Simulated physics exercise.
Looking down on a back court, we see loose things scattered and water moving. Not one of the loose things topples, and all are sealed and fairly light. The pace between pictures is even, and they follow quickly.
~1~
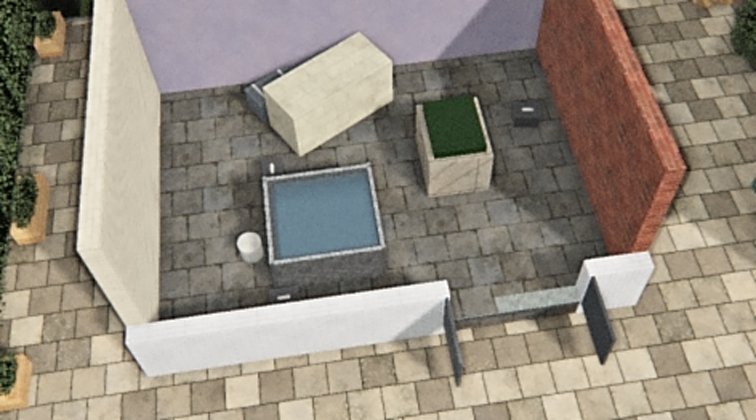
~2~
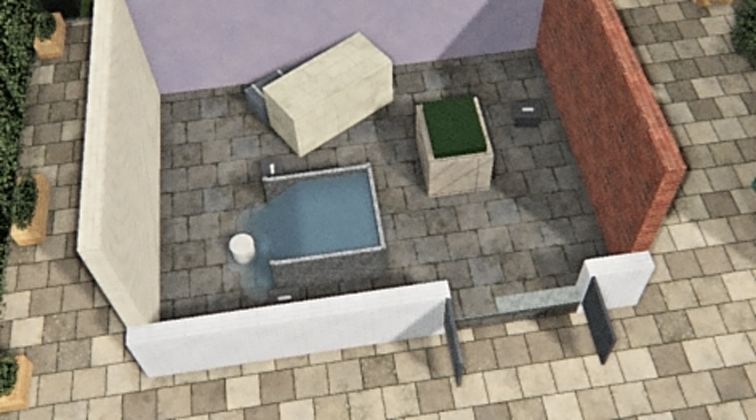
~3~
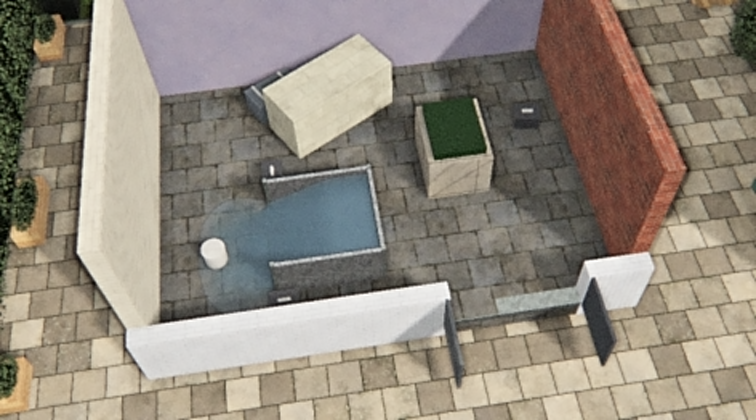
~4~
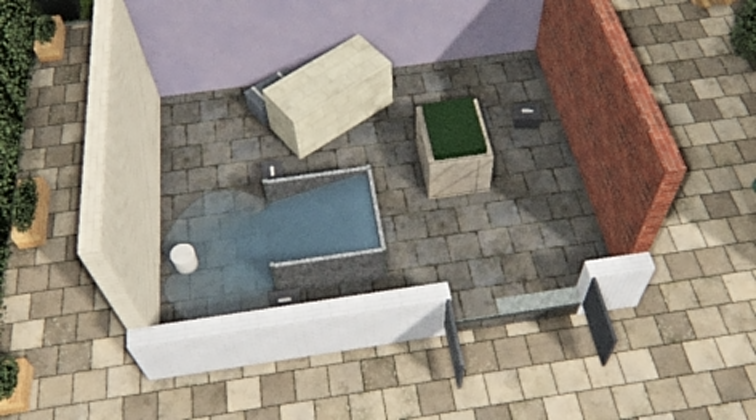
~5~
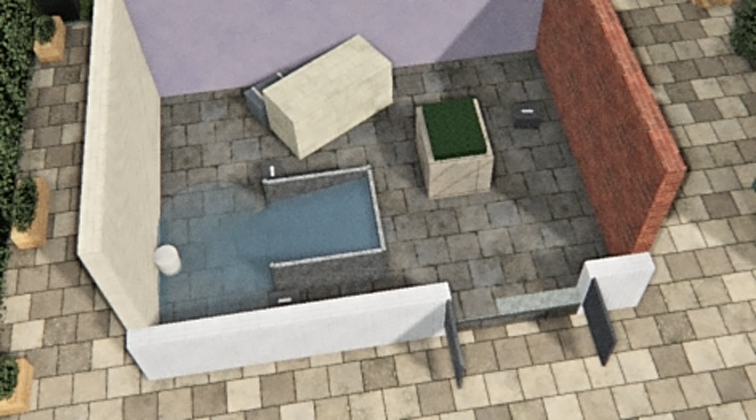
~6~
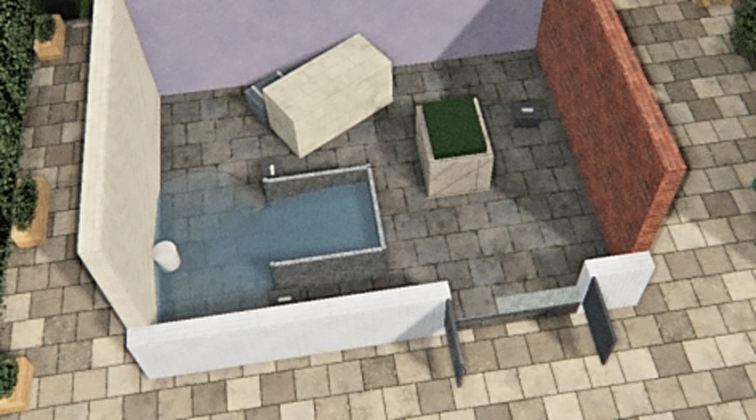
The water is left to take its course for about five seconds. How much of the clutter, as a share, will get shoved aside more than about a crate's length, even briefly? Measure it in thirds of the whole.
The things swept well aside make up a third to two thirds.
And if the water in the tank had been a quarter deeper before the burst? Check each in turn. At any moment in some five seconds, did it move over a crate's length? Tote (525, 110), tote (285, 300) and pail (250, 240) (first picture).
As asked: Fell short, went the distance, went the distance.
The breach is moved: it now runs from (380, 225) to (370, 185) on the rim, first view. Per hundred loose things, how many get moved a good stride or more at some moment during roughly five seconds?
It comes to some 0 per cent.
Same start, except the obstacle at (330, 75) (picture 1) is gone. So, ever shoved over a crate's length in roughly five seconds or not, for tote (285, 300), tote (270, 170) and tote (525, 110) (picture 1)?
Taking them one at a time: The first traveled far, the second remained nearby, the third remained nearby.
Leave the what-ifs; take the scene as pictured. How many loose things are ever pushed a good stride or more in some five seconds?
It adds up to 2.
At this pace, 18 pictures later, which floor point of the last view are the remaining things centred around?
I'd put it around pixel (364, 170).
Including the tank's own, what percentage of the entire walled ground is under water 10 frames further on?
35 %, give or take.
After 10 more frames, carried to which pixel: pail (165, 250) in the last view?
(222, 239), roughly.
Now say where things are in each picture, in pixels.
In the first picture, a pail at (249, 242), on the bottom; a trunk at (273, 85) rests on the ground; 0 of 5 have shifted.
In the second picture, a pail at (241, 244) rests on the ground, close to its start; a trunk at (273, 86), on the bottom; 1 of 5 have shifted.
In the third picture, a pail at (213, 249), on the bottom, a stride from its start; a trunk at (273, 88), on the bottom; 1 of 5 have shifted.
In the fourth picture, a pail at (182, 254) rests on the ground, a stride from its start; a trunk at (273, 88) rests on the ground; 1 of 5 have shifted.
In the fifth picture, a pail at (165, 255), afloat, a stride from its start; a trunk at (273, 88), on the bottom; 1 of 5 have shifted.
In the sixth picture, a pail at (164, 251), afloat, a stride from its start; a trunk at (273, 87), on the bottom; 1 of 5 have shifted.
A moment on, 1 of 5 are well off their spots; 1 afloat.
Next, 0 of 5 are well off their spots; 1 afloat.
Later, 2 of 5 are well off their spots; 2 afloat.
In the end, 2 of 5 are well off their spots, and 2 have been at some point; 2 afloat.
